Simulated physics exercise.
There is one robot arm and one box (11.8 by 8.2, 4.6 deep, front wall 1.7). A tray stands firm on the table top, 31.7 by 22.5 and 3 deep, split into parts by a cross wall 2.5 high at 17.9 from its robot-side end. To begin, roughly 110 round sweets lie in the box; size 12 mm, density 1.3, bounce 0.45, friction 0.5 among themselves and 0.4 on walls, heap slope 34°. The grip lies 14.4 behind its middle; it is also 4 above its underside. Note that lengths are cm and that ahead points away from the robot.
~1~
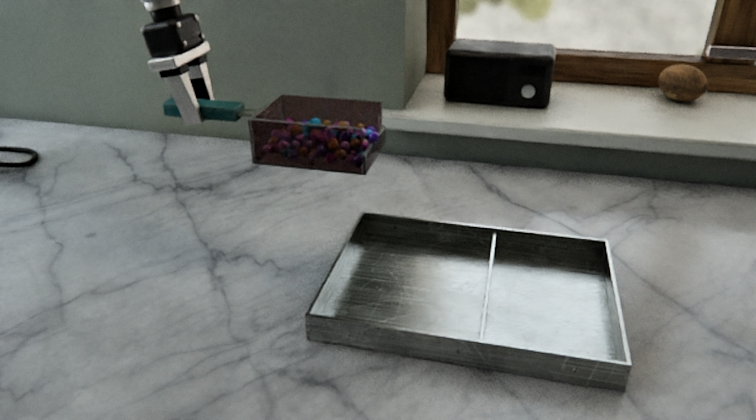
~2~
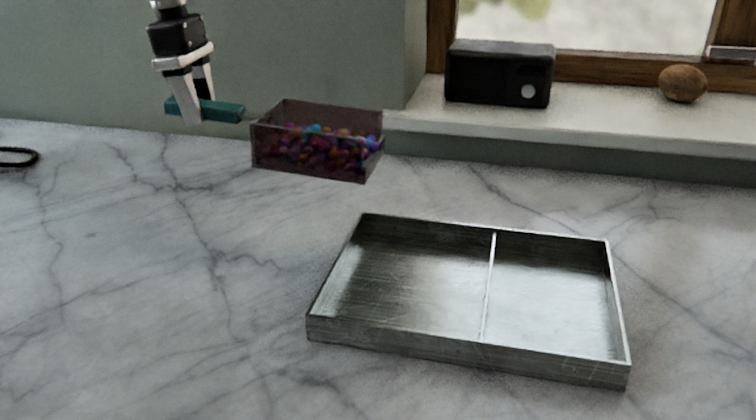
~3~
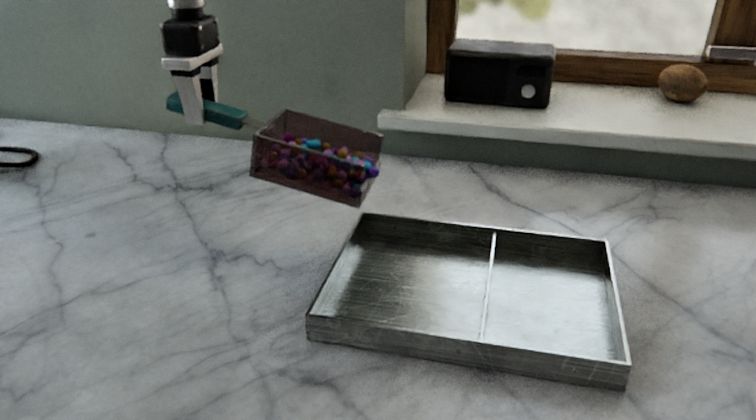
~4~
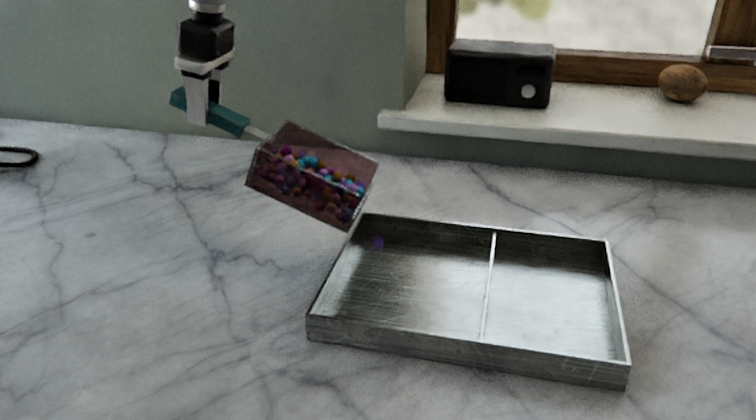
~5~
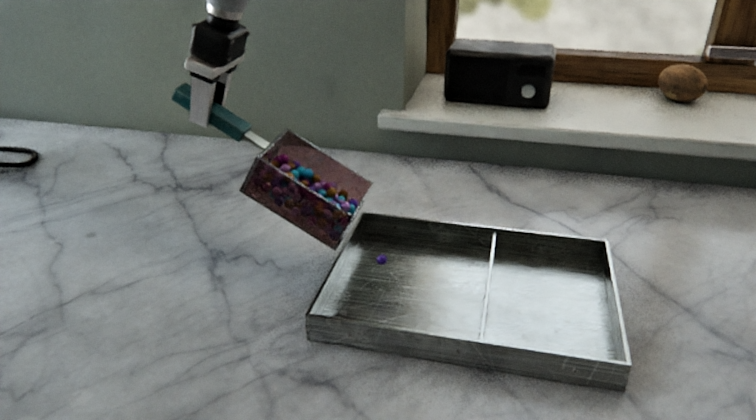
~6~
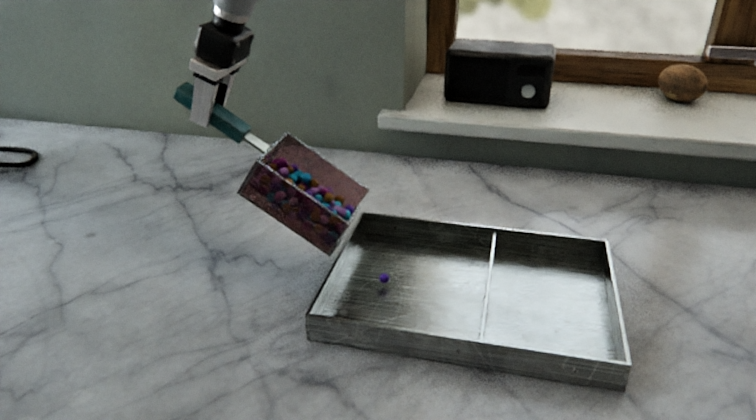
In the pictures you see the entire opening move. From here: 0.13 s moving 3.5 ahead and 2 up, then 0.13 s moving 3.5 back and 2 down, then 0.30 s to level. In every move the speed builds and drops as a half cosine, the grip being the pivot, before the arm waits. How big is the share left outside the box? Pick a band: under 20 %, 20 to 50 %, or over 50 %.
20 to 50 %.
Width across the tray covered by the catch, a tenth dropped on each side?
Around 12 cm across.
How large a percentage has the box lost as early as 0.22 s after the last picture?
Roughly 5 percent is out.
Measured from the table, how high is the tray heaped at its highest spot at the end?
1.5 cm.
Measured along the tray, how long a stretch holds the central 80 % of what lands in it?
Roughly 12 cm long.
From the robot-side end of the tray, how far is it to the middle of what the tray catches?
Roughly 7 centimetres.
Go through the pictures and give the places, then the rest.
In the first frame, box floor at (321, 150), level; upper third of the load around (333, 136), from x 265 to 375, top at y 125; 111 in the box.
In the second frame, box floor at (321, 156), tilted 3° forward; upper third of the load around (316, 141), from x 265 to 375, top at y 125.
In the third frame, box floor at (317, 172), tilted 11° forward; upper third of the load around (297, 154), from x 265 to 375, top at y 140; 110 in the box, 1 in flight or on a rim.
In the fourth frame, box floor at (310, 189), tilted 22° forward; upper third of the load around (289, 168), from x 260 to 380, top at y 150; 110 in the box, 1 in the robot-side part.
In the fifth frame, box floor at (303, 200), tilted 30° forward; upper third of the load around (284, 177), from x 255 to 380, top at y 160; 110 in the box, 1 in the robot-side part.
In the sixth frame, box floor at (299, 204), tilted 33° forward; upper third of the load around (282, 181), from x 255 to 385, top at y 165; 110 in the box, 1 in the robot-side part.
Then, 0.22 s after the last picture, tilted 33° forward, highest piece 13 above the table; 104 in the box, 2 in the robot-side part, 5 in flight or on a rim.
Then, 0.45 s after the last picture, tilted 10° forward, highest piece 17 above the table; 83 in the box, 27 in the robot-side part, 1 in flight or on a rim.
Then, 0.76 s after the last picture, level, highest piece 20 above the table; 82 in the box, 28 in the robot-side part, 1 in flight or on a rim.
Then, 1.81 s after the last picture, level, highest piece 20 above the table; 82 in the box, 29 in the robot-side part.
Final count, 82 in the box, 29 in the robot-side part. That is 26 % outside the box.
